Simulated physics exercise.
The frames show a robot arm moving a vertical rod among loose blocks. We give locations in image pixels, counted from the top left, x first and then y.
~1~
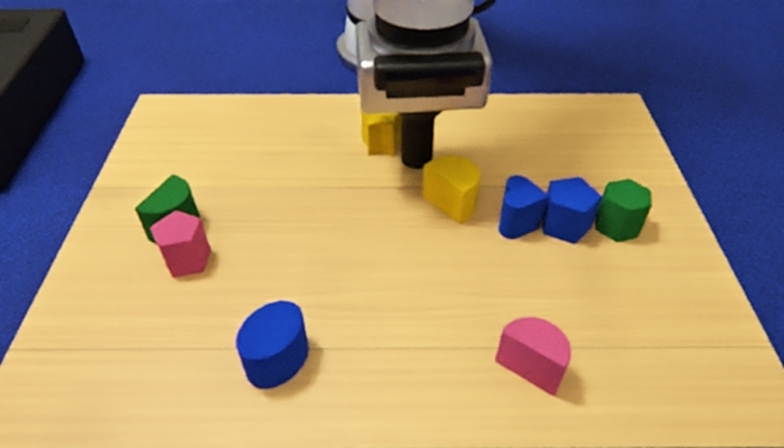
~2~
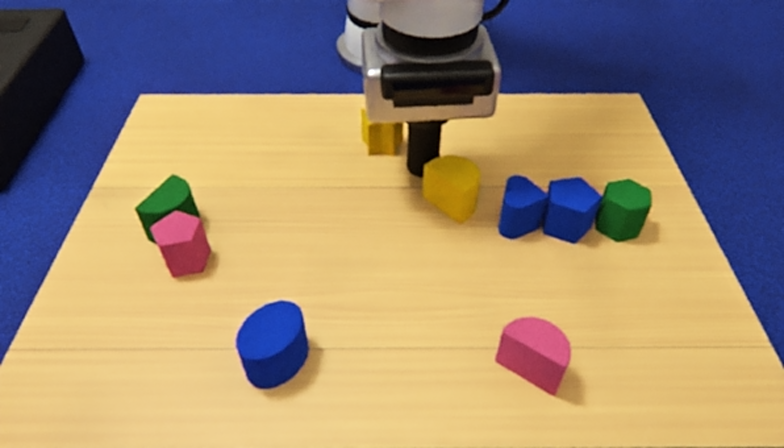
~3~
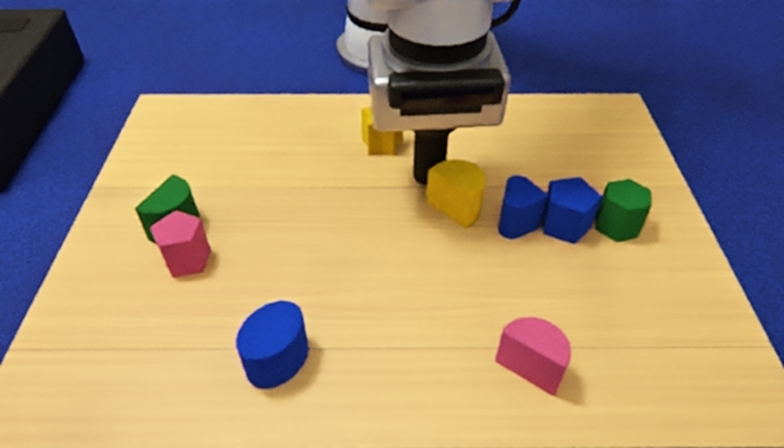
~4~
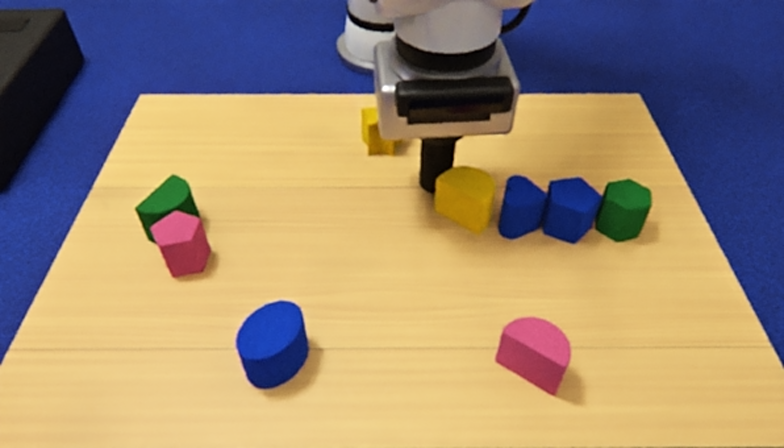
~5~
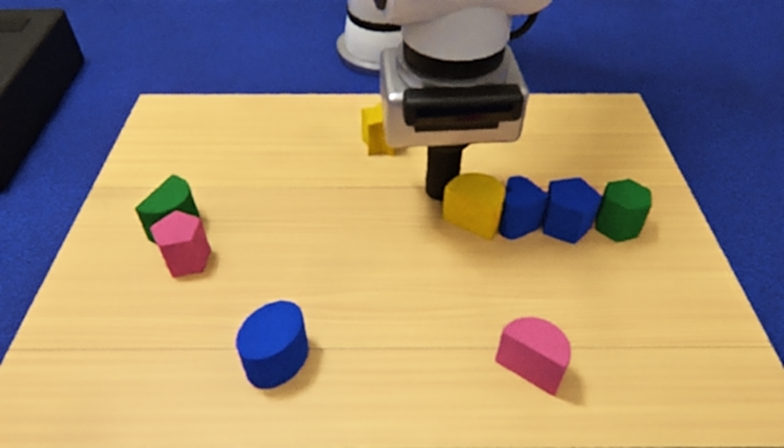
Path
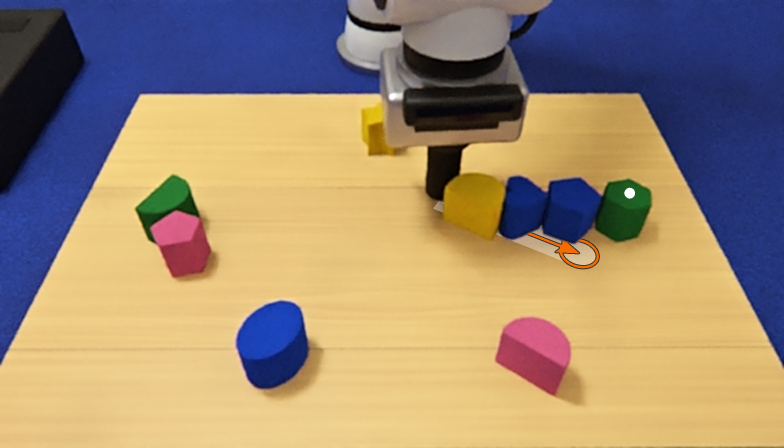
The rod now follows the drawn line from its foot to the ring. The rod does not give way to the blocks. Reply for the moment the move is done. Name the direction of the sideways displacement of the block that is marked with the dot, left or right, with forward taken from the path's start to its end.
It slides leftward.
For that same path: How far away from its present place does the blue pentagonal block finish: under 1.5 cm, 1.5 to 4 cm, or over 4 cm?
The block winds up 1.5 to 4 cm from where it is now.
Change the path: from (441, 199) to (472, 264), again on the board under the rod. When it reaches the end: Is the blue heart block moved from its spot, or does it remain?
By the end it has moved.
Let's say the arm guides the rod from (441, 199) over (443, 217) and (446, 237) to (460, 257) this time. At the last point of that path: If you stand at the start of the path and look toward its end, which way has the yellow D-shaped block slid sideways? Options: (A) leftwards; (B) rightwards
A - leftwards.
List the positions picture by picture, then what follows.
The first frame shows tip of the rod at (417, 159), middles of tops, yellow D-shaped block at (456, 170), blue heart block at (523, 191), blue pentagonal block at (574, 192), green six-sided block at (630, 193).
The second frame shows rod at (423, 167), nothing pushed.
The third frame shows rod at (429, 175), yellow D-shaped block at (461, 174).
The fourth frame shows rod at (435, 183), yellow D-shaped block at (470, 181).
The fifth frame shows rod at (442, 190), yellow D-shaped block at (479, 187), blue heart block at (523, 191), blue pentagonal block at (574, 192), green six-sided block at (630, 193).
The line goes in a line from (441, 199) to (579, 253); the dot is on the green six-sided block.
On the path given first. One third of the way, rod at (486, 207); yellow D-shaped block at (500, 214); blue heart block at (534, 199), turned 35° anticlockwise; blue pentagonal block at (579, 193).
Two thirds of the way, rod at (532, 225); yellow D-shaped block at (507, 223), turned 25° clockwise; blue heart block at (577, 221), turned 20° anticlockwise; blue pentagonal block at (605, 199), turned 45° anticlockwise; green six-sided block at (650, 191).
At the end, rod at (582, 245); yellow D-shaped block at (507, 223), turned 25° clockwise; blue heart block at (620, 248), turned 25° clockwise; blue pentagonal block at (611, 198), turned 60° anticlockwise; green six-sided block at (652, 190), turned 20° clockwise.
